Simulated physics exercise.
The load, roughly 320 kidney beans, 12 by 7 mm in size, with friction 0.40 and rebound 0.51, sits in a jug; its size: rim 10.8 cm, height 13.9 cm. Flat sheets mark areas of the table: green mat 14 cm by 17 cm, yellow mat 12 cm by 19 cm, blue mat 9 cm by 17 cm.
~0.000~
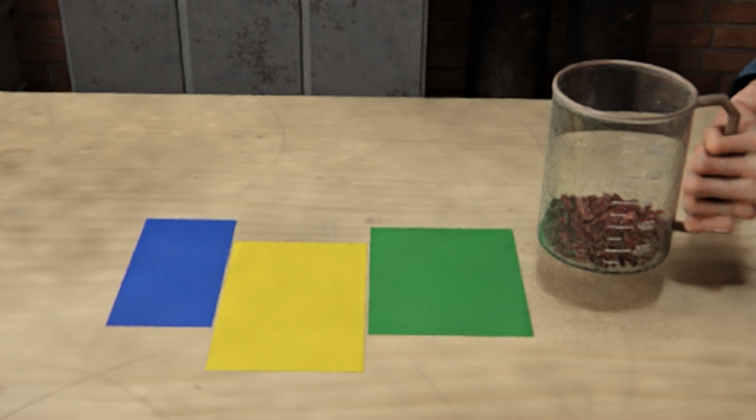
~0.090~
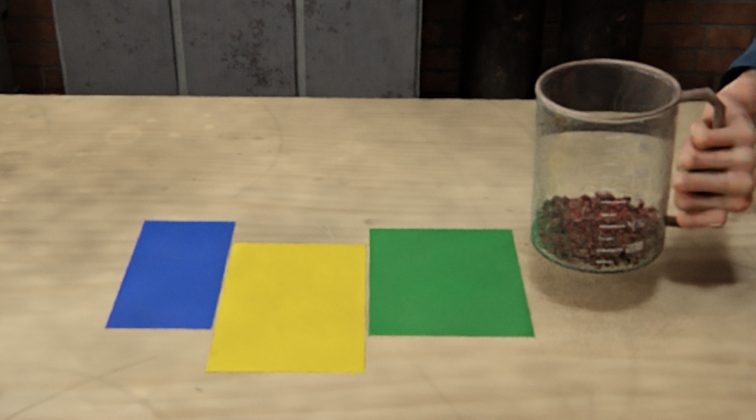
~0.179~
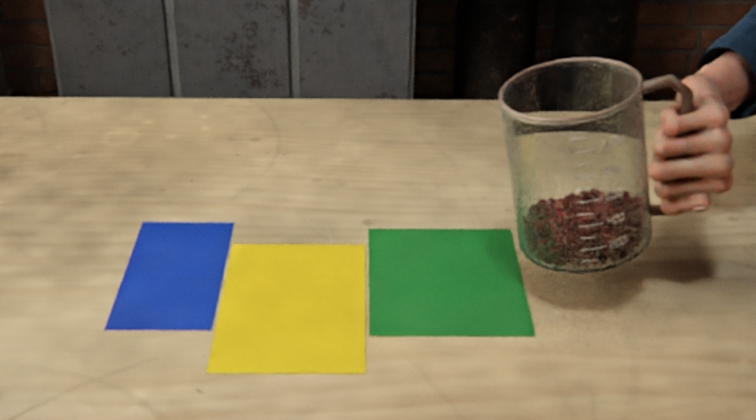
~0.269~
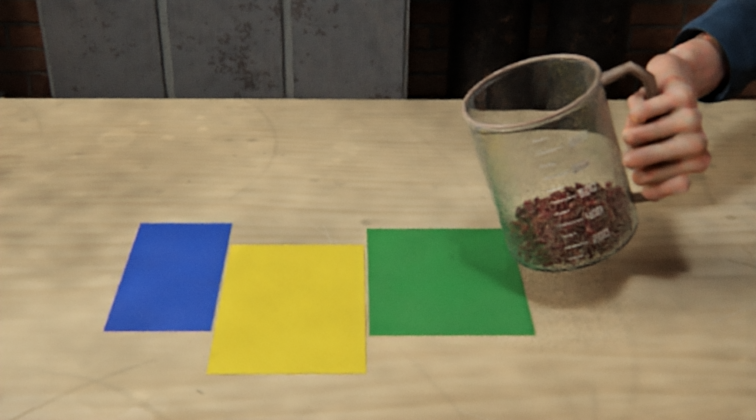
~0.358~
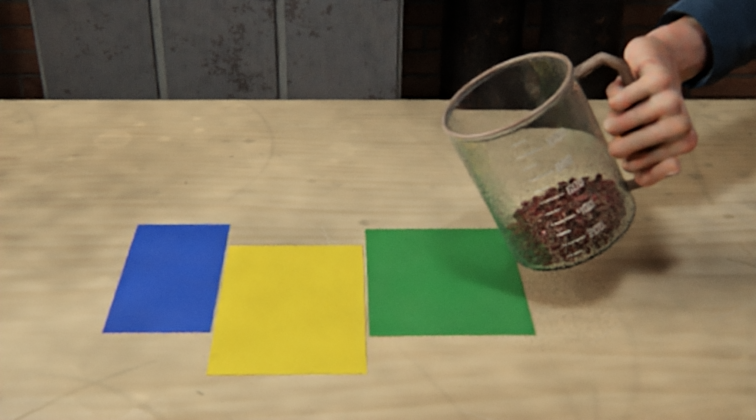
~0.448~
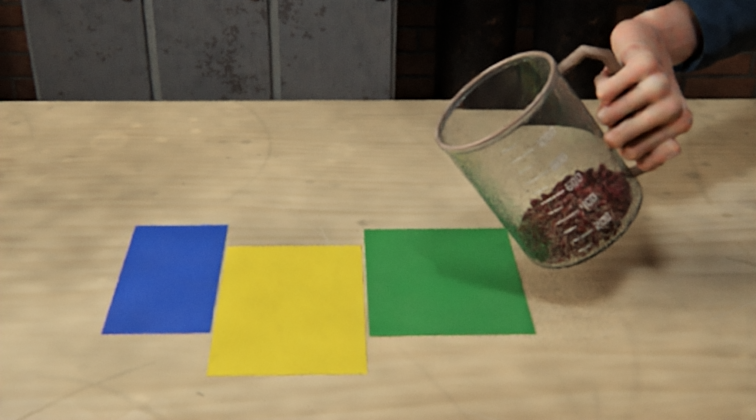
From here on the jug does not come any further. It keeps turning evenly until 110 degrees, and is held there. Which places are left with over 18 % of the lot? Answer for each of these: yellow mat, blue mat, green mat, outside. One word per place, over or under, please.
Yellow mat under, blue mat under, green mat over, outside under.
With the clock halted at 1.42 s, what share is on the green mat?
10 %.
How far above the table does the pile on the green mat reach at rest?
Roughly 3.5 cm.
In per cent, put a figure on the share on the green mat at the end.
Some 85 per cent.
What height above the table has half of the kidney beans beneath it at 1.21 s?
10 cm or so.
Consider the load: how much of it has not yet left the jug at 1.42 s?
Near 90 in a hundred.
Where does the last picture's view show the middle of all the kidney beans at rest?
(448, 280), roughly.
After 0.74 s, tilt 65 degrees; jug 100 %; middle of all pieces on or above the table near (592, 194).
After 0.98 s, tilt 88 degrees; jug 100 %; middle of all pieces on or above the table near (590, 191).
After 1.21 s, tilt 109 degrees; jug 100 %; middle of all pieces on or above the table near (584, 186).
After 1.42 s, tilt 110 degrees; green mat 10 %, jug 90 %; middle of all pieces on or above the table near (549, 204).
In the end, at 3.3 s, green mat 85 %, yellow mat 0 %, outside 5 %, jug 10 %, blue mat 0 %.
